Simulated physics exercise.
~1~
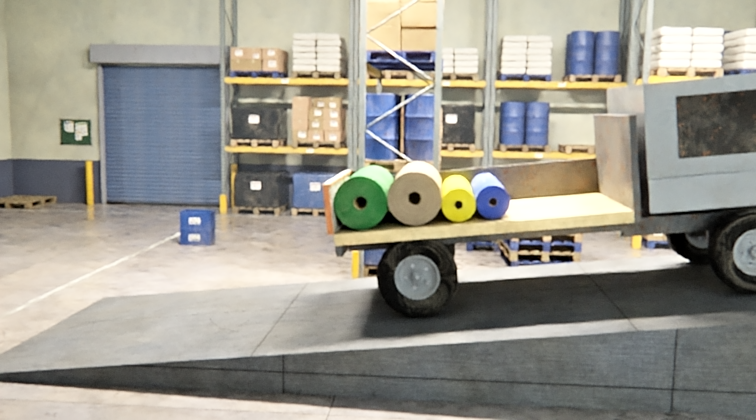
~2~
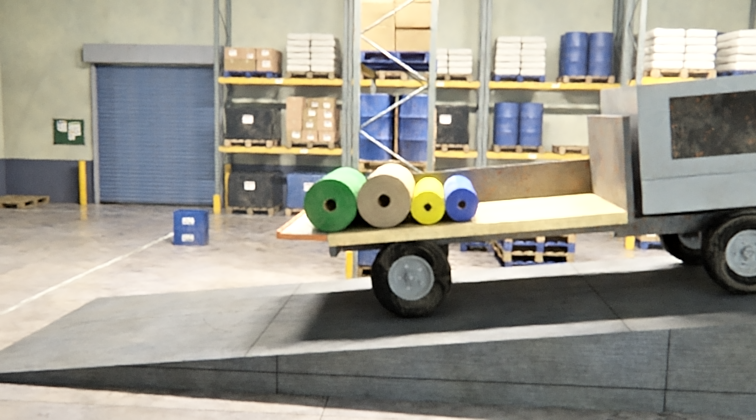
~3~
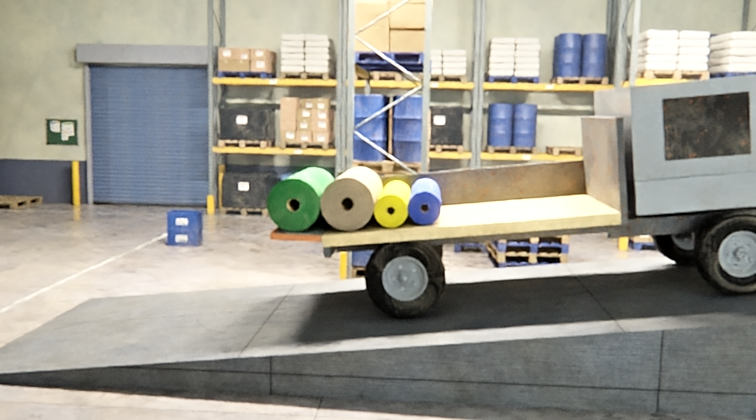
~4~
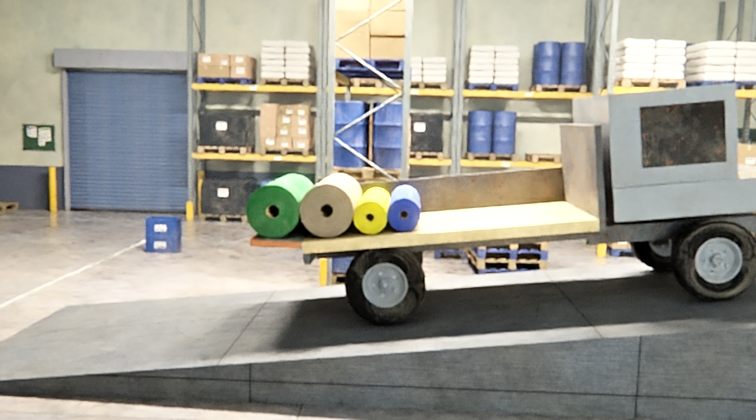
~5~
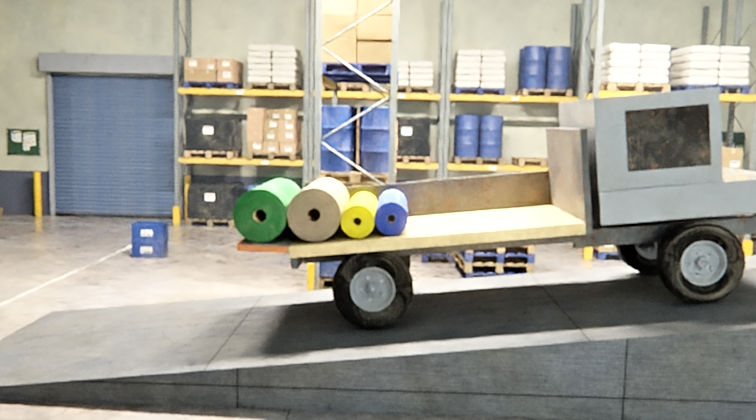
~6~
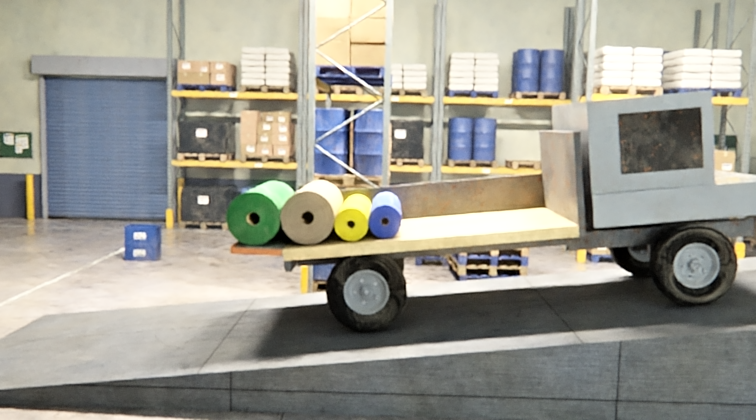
Four rolls on a sloping truck bed roll left until green rests on the lowered tailgate.
